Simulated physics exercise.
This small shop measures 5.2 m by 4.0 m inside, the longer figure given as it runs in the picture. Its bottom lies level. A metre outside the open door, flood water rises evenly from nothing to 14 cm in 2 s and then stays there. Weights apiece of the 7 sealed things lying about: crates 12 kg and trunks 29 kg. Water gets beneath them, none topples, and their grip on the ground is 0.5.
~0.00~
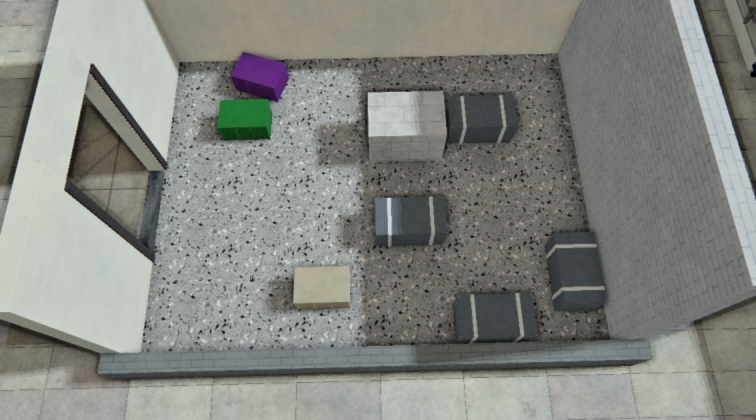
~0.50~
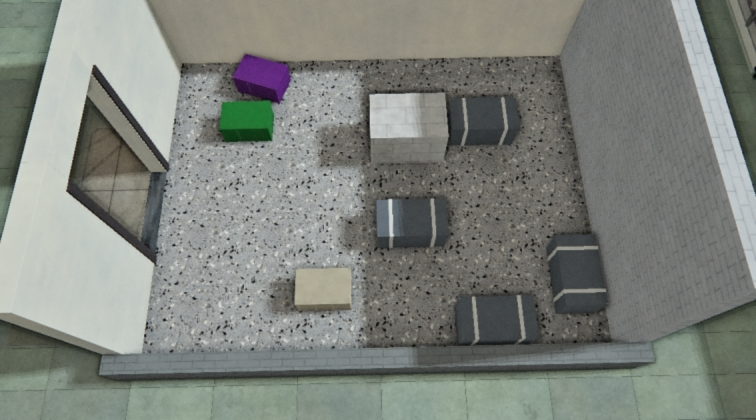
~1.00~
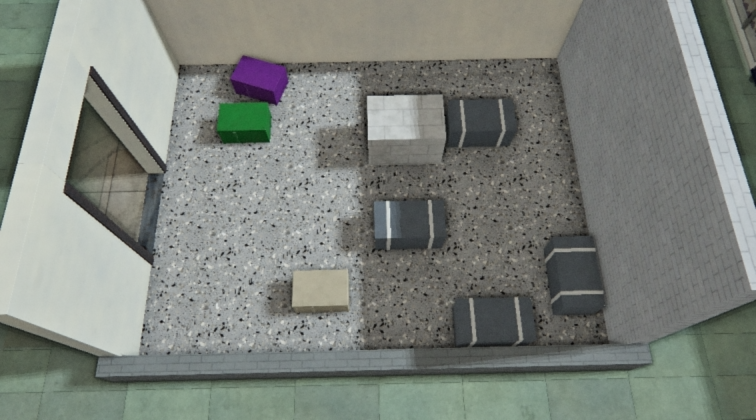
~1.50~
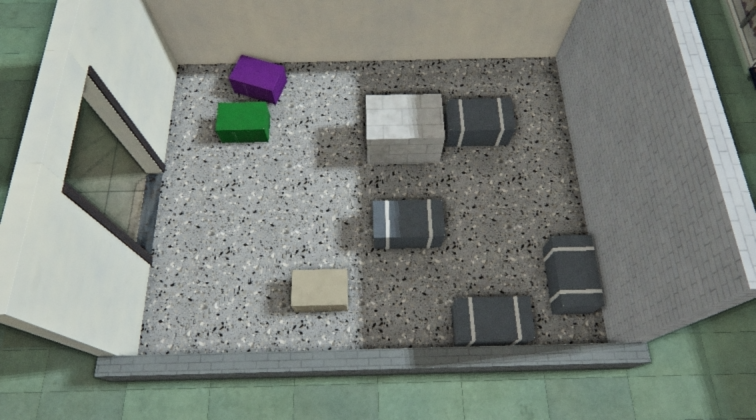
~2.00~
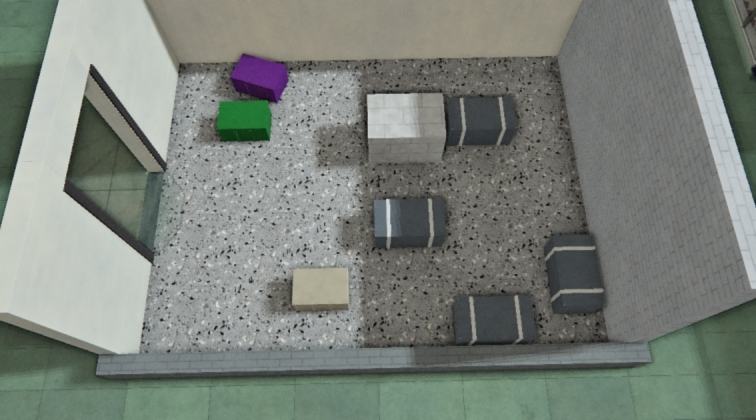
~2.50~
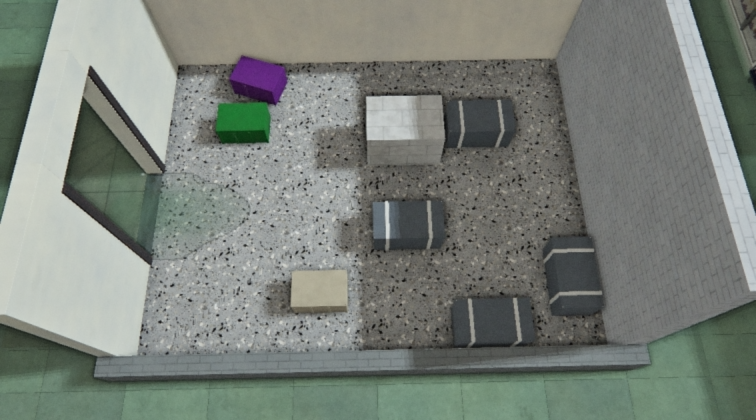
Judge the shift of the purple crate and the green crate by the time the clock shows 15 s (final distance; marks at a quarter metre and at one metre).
Purple crate holds its place, green crate barely shifts.
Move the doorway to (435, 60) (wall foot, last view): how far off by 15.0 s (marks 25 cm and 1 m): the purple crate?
In that case the purple crate ends far away.
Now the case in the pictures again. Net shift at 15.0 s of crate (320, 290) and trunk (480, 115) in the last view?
In that order: 50 cm, 0 cm.
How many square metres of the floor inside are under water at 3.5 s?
Roughly 4.5 m2.
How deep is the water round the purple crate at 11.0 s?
About 3 cm.
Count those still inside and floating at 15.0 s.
I count 1.
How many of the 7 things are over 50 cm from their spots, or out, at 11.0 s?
By then 0.
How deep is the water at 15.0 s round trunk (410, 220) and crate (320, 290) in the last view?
About 7 and 6 cm.
After 3.5 s the purple crate is near (257, 73), 0.0 m from its start, aground; the green crate is near (241, 117), 0.0 m from its start, aground; 0 afloat.
After 6.8 s the purple crate is near (257, 73), 0.0 m from its start, aground; the green crate is near (241, 117), 0.0 m from its start, aground; 0 afloat.
After 11.0 s the purple crate is near (257, 73), 0.0 m from its start, aground; the green crate is near (241, 117), 0.0 m from its start, aground; 1 afloat.
After 15.0 s the purple crate is near (257, 73), 0.0 m from its start, aground; the green crate is near (241, 117), 0.0 m from its start, aground; 1 afloat.
